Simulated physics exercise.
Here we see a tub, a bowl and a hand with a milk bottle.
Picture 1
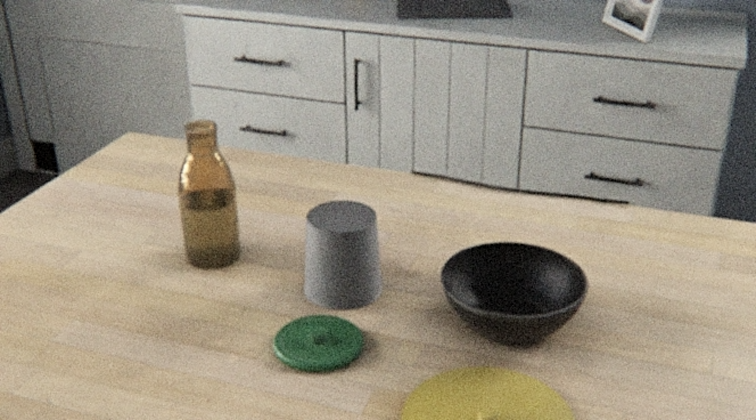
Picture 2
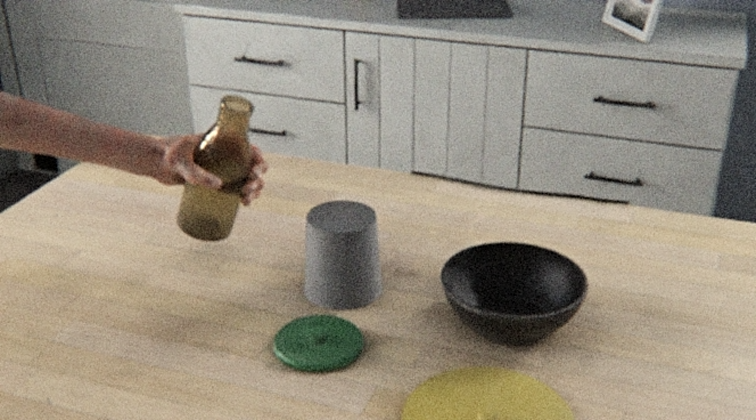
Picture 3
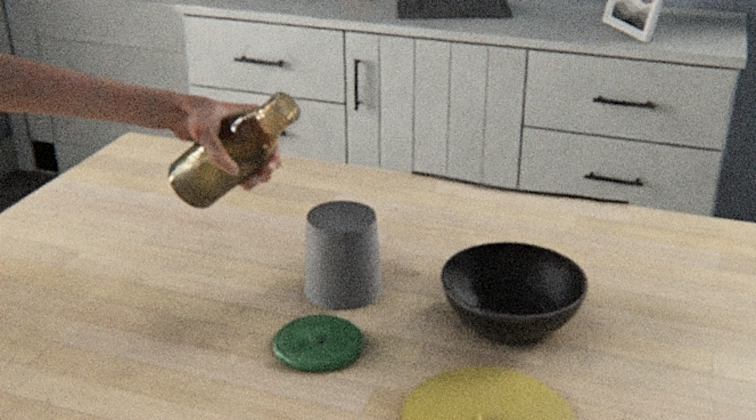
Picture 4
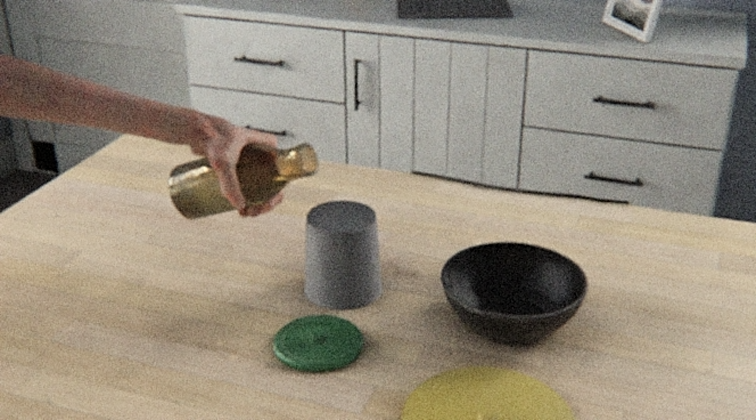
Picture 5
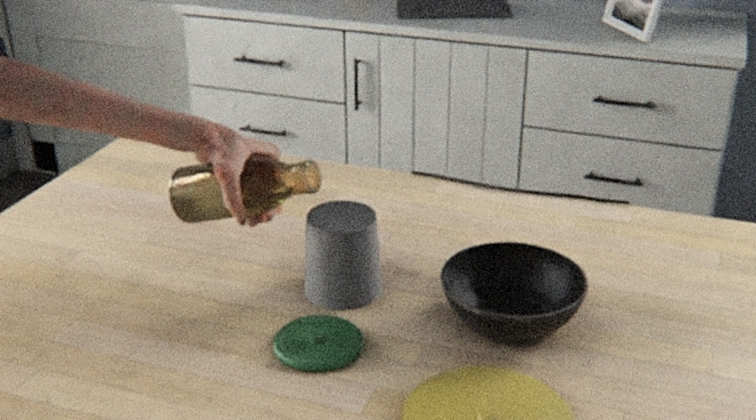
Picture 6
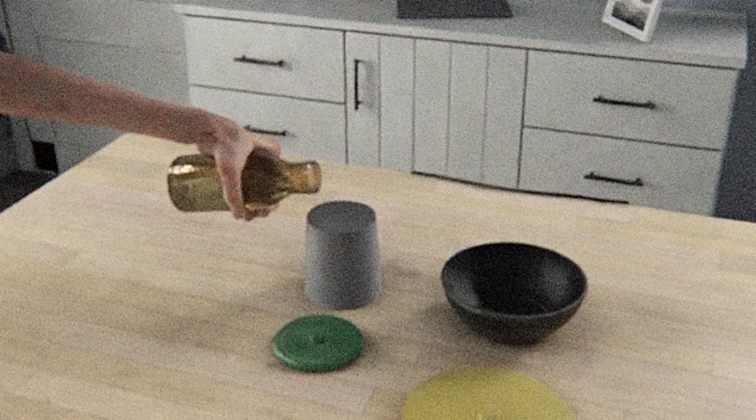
A hand lifted an amber bottle off the wooden table and tilted it rightward until it lay nearly sideways above an upside-down gray tub, while the black bowl and green and yellow discs stayed still.
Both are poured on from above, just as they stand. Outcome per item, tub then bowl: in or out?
At the end, the tub won't contain any, the bowl will contain it.
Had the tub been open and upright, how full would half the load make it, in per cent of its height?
The level comes to around 25 percent of the height.
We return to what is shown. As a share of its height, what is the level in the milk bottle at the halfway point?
It comes up to something like 20 percent.
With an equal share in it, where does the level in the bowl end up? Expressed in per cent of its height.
Roughly 30 per cent of the height.
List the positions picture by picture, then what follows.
The first picture shows before the pour; milk bottle (207, 191) about half full; tub (342, 254) upside down; bowl (512, 301) open.
In the second picture, the milk bottle is on its way; milk bottle about half full, surface at (218, 173); tub (342, 254) upside down.
The third picture shows tilting; milk bottle (239, 145) tipped 50° with all of its load; bowl (512, 301) open.
The fourth picture shows no stream yet; milk bottle (249, 176) tipped 70° with all of its load; tub (342, 254) upside down.
The fifth picture shows still nothing leaves it; milk bottle (250, 186) tipped 75° with all of its load; bowl (512, 301) open.
The sixth picture shows on the point of pouring; milk bottle (250, 181) tipped 80° with all of its load; tub (342, 254) upside down; bowl (512, 301) open.
A moment on, it runs off the upturned base of the tub.
Further on, the water goes into the bowl.
When it is over, the tub is empty, in a puddle; the bowl has its share inside.
